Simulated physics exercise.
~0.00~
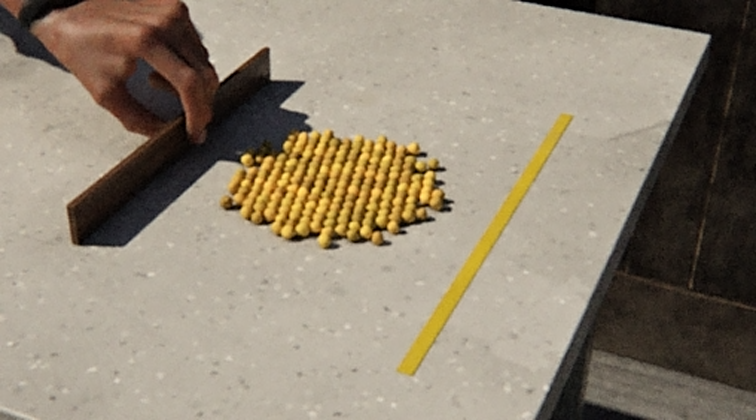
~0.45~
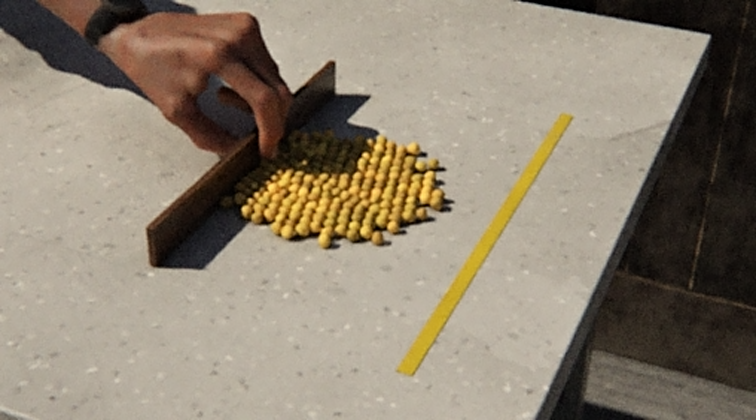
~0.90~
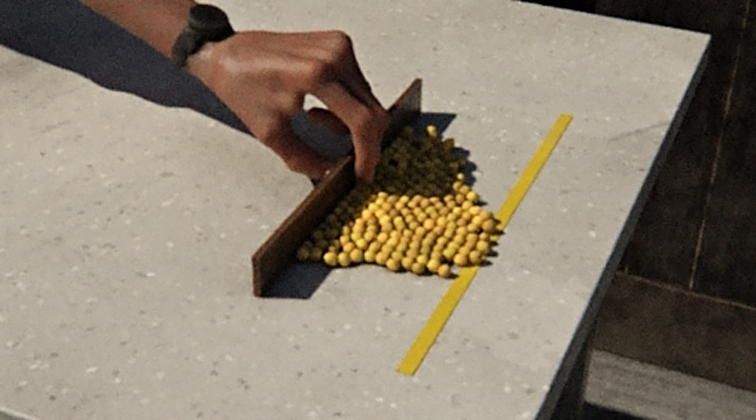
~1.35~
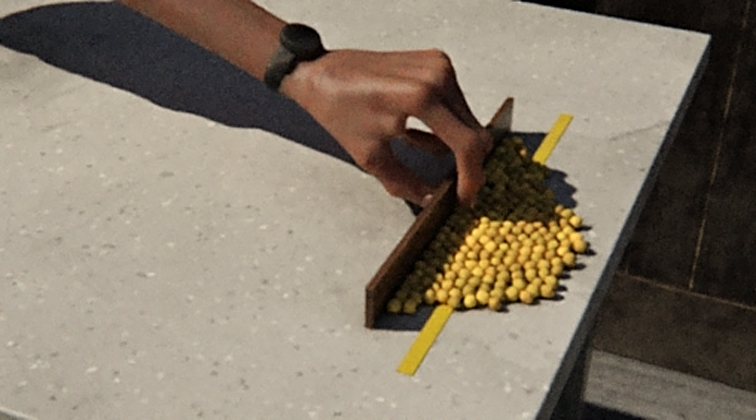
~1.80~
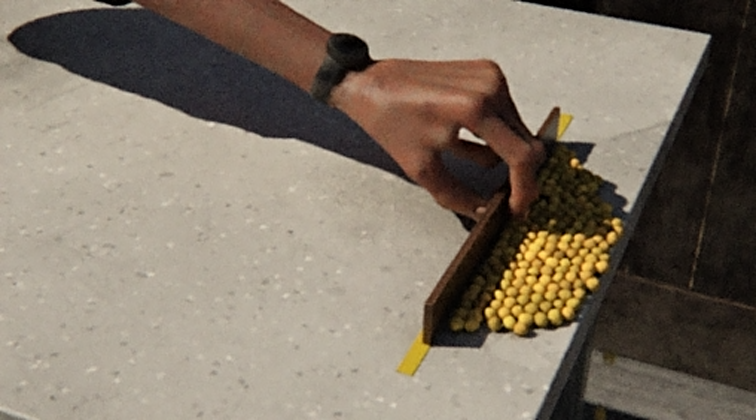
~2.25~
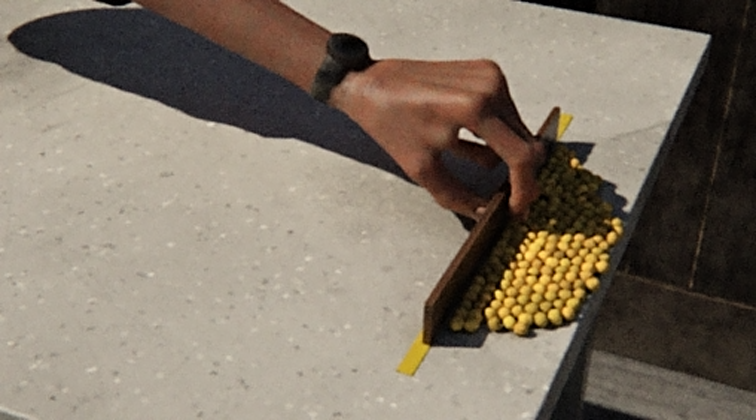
To begin with, a hand holds a dark strip of wood upright on a pale speckled table, to the left of a patch of small yellow balls, with yellow tape lying further right. The hand slides the strip right until it meets the near side of the patch. It keeps pushing, and the balls bunch up and roll ahead of the wood, spreading across the tape. The hand then brings the strip to the tape and stops there. At the end, hand and strip stay still, with the balls heaped against the table's right edge and a small part over it.
